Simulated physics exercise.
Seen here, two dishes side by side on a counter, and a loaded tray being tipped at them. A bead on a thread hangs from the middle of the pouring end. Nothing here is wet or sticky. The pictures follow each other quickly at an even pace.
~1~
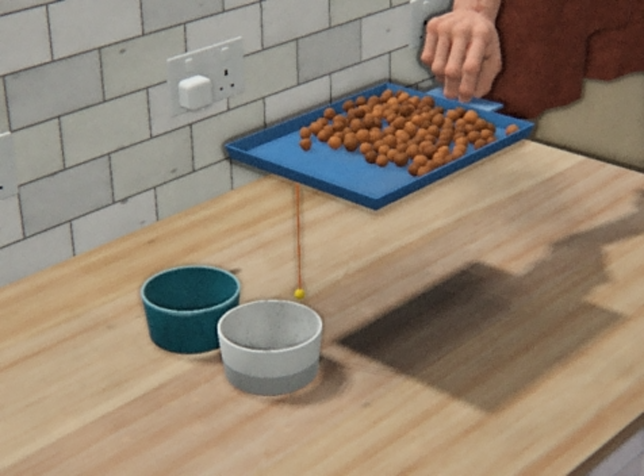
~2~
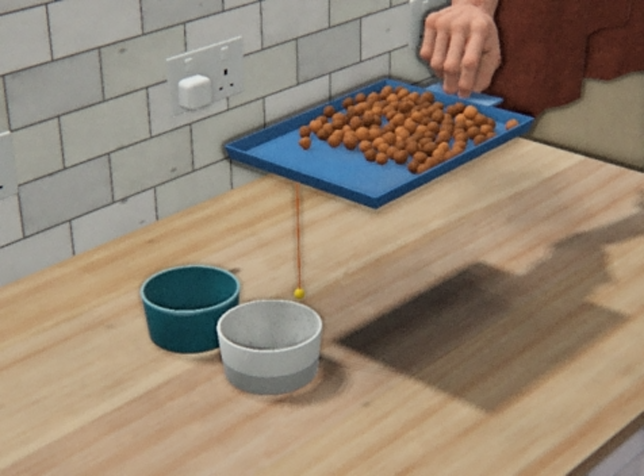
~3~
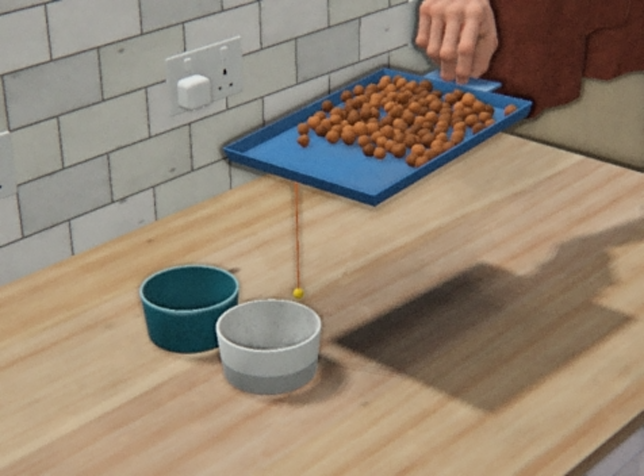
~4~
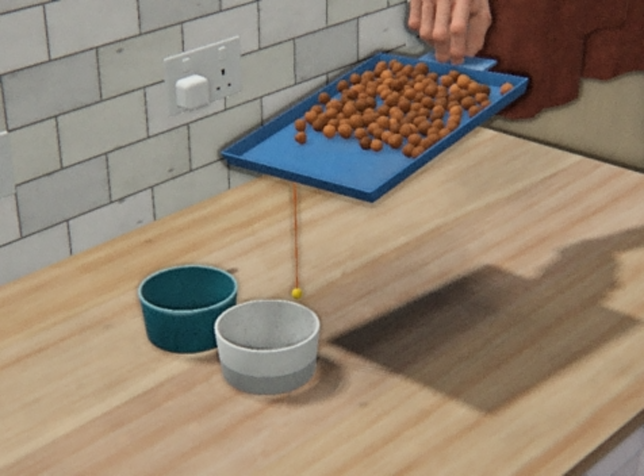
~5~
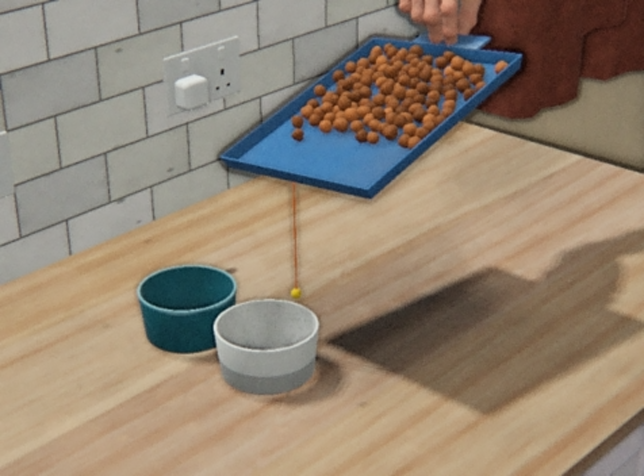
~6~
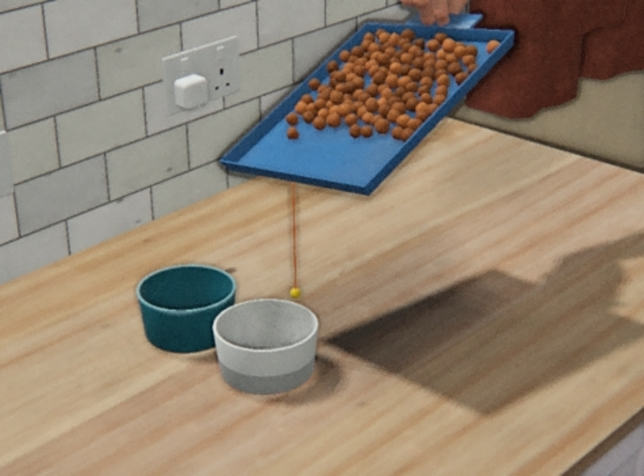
A hand at the upper right grips a blue tray above a pale wooden counter, seen from slightly above against grey-white wall tiles and a socket. Brown hazelnuts cover the tray, a yellow bead hangs beneath it on a thread, and a teal dish sits left of a white-and-grey one. The hand steadily raises the tray's far end, steepening its slant towards the lower left, while the dishes stay put.
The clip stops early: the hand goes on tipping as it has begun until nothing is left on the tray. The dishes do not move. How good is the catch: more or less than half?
They take more than half between them.
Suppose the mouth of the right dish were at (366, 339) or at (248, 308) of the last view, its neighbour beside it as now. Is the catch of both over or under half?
In turn: Below a half; more than half.
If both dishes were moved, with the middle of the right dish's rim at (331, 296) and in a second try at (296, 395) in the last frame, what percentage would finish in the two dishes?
The first gives 20 %, the second 10 %.
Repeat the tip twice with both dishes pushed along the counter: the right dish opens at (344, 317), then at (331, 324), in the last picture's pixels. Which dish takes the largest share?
One: The dish on the left. Two: The left one.
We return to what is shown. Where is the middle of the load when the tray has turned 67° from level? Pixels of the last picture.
Near (269, 140).
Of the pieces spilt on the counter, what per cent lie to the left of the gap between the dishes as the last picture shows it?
Near 50 %.
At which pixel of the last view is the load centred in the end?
Around (212, 334).
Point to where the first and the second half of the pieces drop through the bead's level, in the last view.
The first part at (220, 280); the rest at (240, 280).
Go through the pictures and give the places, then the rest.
In the first picture, corners of the pouring end near (230, 145) and (376, 196), level; middle of the load near (396, 129), hazelnuts; left dish near (155, 325); right dish near (234, 365); bead on its thread near (300, 294).
In the second picture, corners of the pouring end near (230, 145) and (375, 195), level; middle of the load near (396, 126).
In the third picture, corners of the pouring end near (228, 148) and (373, 193), tipped barely, lowest at the left corner; middle of the load near (394, 118).
In the fourth picture, corners of the pouring end near (226, 152) and (370, 189), tipped a little, lowest at the left corner; middle of the load near (390, 106).
In the fifth picture, corners of the pouring end near (225, 155) and (367, 186), tipped clearly, lowest at the left corner; middle of the load near (386, 94).
In the sixth picture, corners of the pouring end near (225, 159) and (364, 183), tipped clearly, lowest at the left corner; middle of the load near (379, 83); left dish near (151, 324); right dish near (230, 364).
Shortly afterwards, tray tipped steeply; the bulk on the tray; only a few in the left dish; a little in the air.
Next, tray tipped past a quarter turn; near half on the tray; a little in the right dish; near a quarter in the left dish; a little outside both; a little in the air.
Some moments later, tray tipped past a quarter turn; near a third in the right dish; near a third in the left dish; near a third outside both.
In the end, tray tipped past a quarter turn; near a third in the right dish; near a third in the left dish; near a third outside both.
